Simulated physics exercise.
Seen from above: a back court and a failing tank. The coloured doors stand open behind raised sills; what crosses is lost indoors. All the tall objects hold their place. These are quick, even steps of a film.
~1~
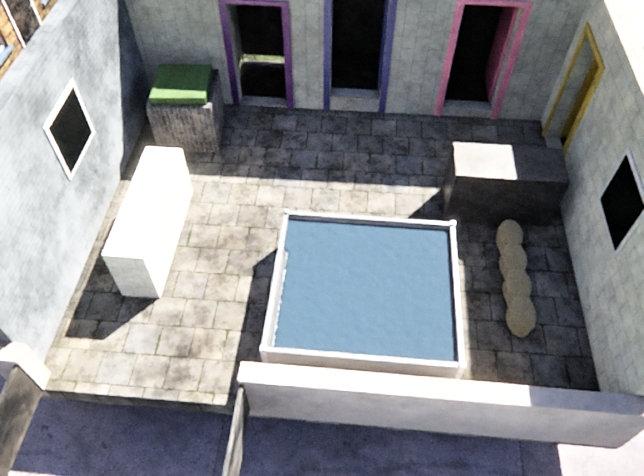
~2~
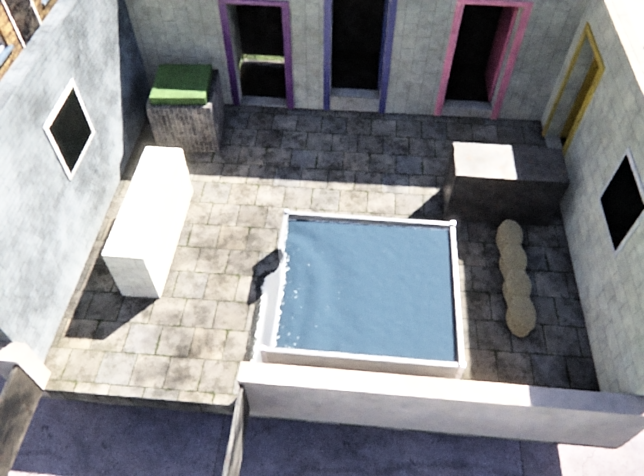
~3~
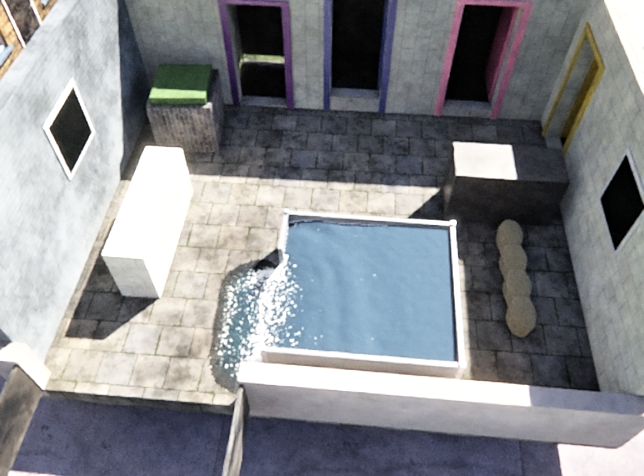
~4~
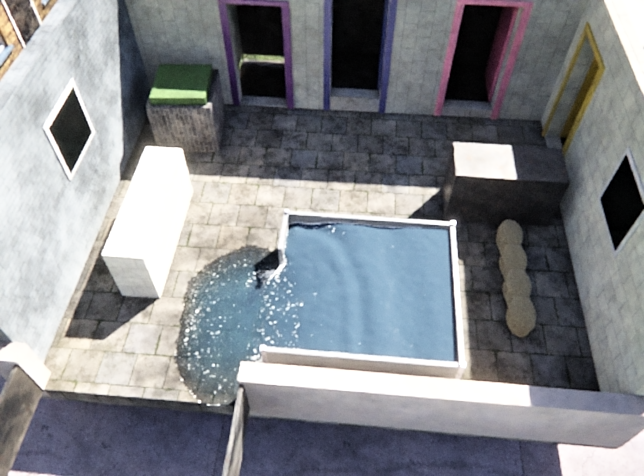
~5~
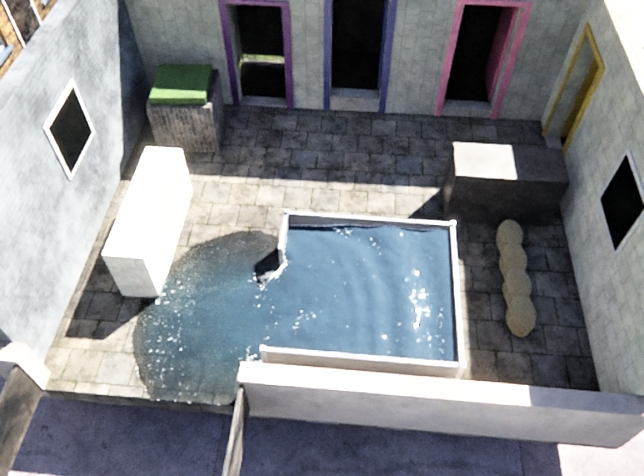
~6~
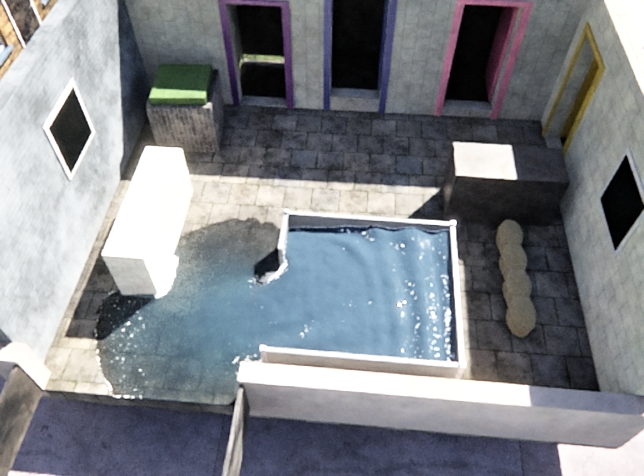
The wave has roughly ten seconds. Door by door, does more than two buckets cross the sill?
One by one: The purple door takes more than that; the yellow door stays under that; the blue door stays under that; the pink door stays under that.
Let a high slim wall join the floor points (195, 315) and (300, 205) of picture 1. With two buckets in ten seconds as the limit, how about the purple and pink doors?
My reading: Purple door stays under; pink door is under.
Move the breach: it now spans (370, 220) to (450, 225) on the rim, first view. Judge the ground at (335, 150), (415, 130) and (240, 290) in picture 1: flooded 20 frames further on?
As listed: Awash, wet, not flooded.
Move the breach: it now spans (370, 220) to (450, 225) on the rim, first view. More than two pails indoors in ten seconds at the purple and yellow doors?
One by one: Purple door lets more in; yellow door floods.
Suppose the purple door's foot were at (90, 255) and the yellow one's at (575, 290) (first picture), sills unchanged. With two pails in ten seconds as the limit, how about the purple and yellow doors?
My reading: The purple door passes that mark; the yellow door stays under.
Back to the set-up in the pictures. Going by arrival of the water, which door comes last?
I say the door marked yellow.
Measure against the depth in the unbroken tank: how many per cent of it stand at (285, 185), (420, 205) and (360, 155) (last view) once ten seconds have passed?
Roughly 6, 10 and 4 per cent, in turn.
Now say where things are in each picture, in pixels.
In the first picture, still water in the water tank at (365, 285).
In the second picture, water pours out at (277, 313) and has run to a hidden place.
In the third picture, water pours out at (277, 315) and has run to a hidden place.
In the fourth picture, water pours out at (277, 315) and has run to (205, 273).
In the fifth picture, water pours out at (277, 315) and has run to (148, 298).
In the sixth picture, the front is at (103, 329), out from the gap at (277, 315).
A moment on, water covers 20 % of the floor; the purple door not reached, the yellow door not reached, the blue door not reached, the pink door not reached.
Next, water covers 30 % of the floor; the purple door not reached, the yellow door not reached, the blue door not reached, the pink door not reached.
Then, water covers 50 % of the floor; the purple door under two buckets in, the yellow door not reached, the blue door not reached, the pink door not reached.
Later, water covers 55 % of the floor; the purple door over two buckets in, the yellow door not reached, the blue door wet at the sill, nothing in, the pink door wet at the sill, nothing in.
In the end, water covers 80 % of the floor; the purple door over two buckets in, the yellow door wet at the sill, nothing in, the blue door wet at the sill, nothing in, the pink door wet at the sill, nothing in.
